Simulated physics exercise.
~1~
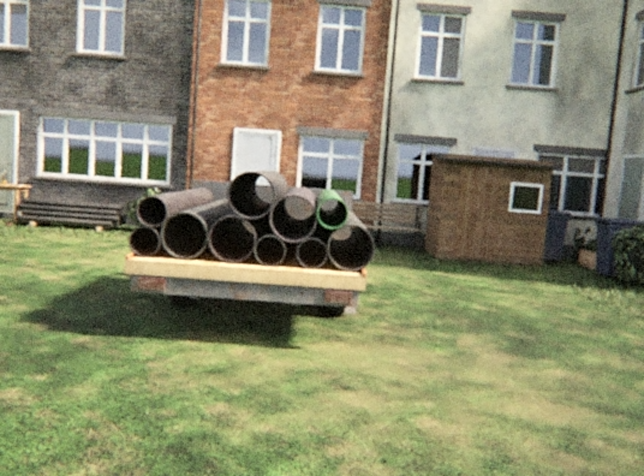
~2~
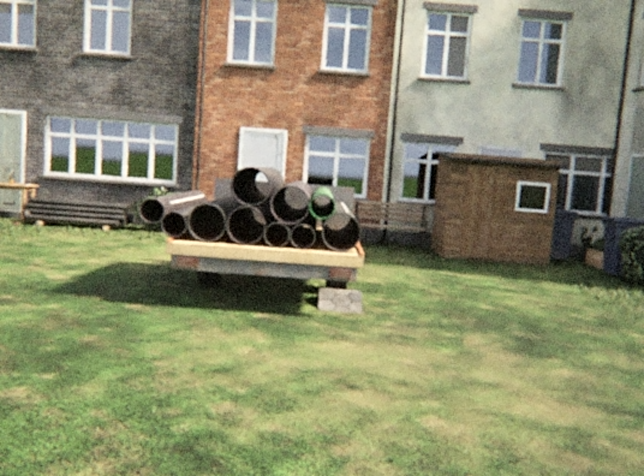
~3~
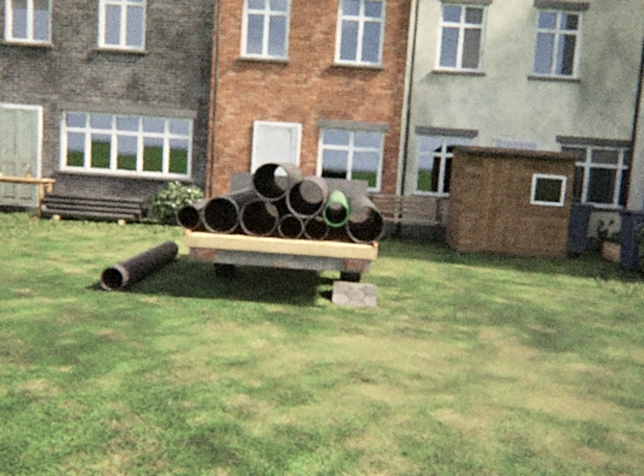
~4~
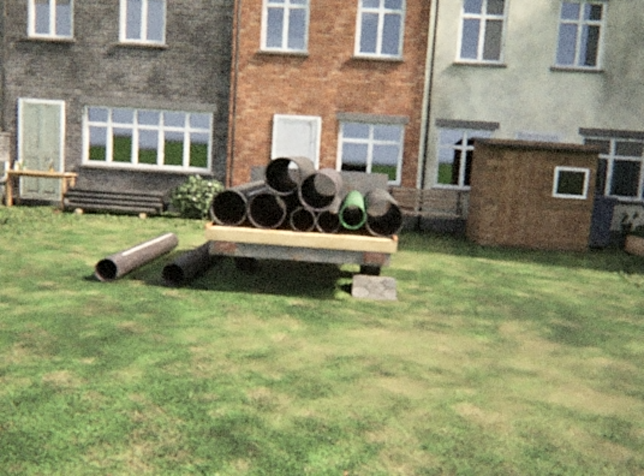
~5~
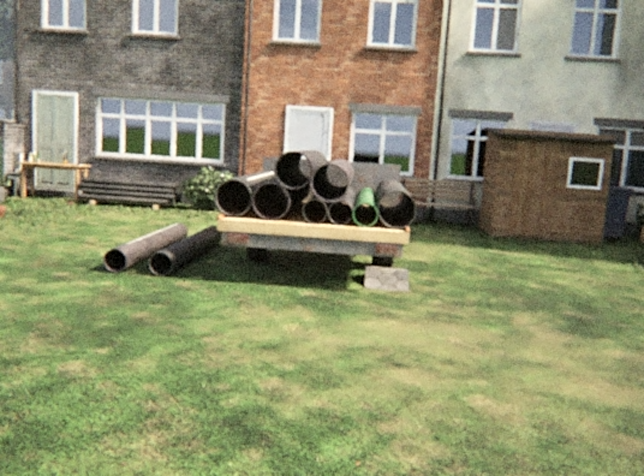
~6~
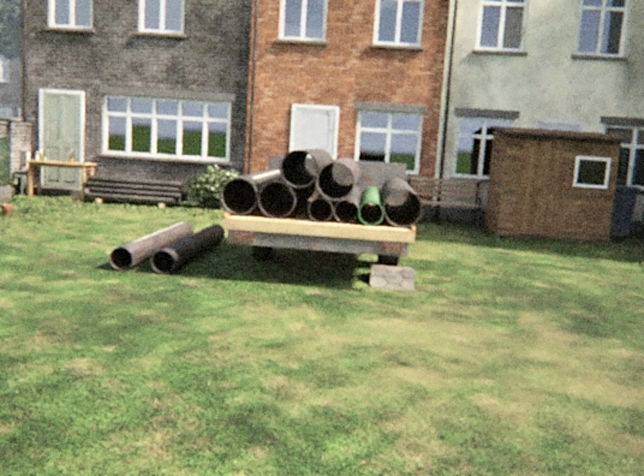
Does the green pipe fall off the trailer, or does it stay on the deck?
The green pipe stays on the deck, while two dark pipes end up on the grass to the left.
In this clip, a flatbed trailer stacked with loose dark pipes and one green pipe rides over a concrete block on a lawn, two dark pipes drop off the left side onto the grass, and the trailer ends level with the green pipe still aboard.
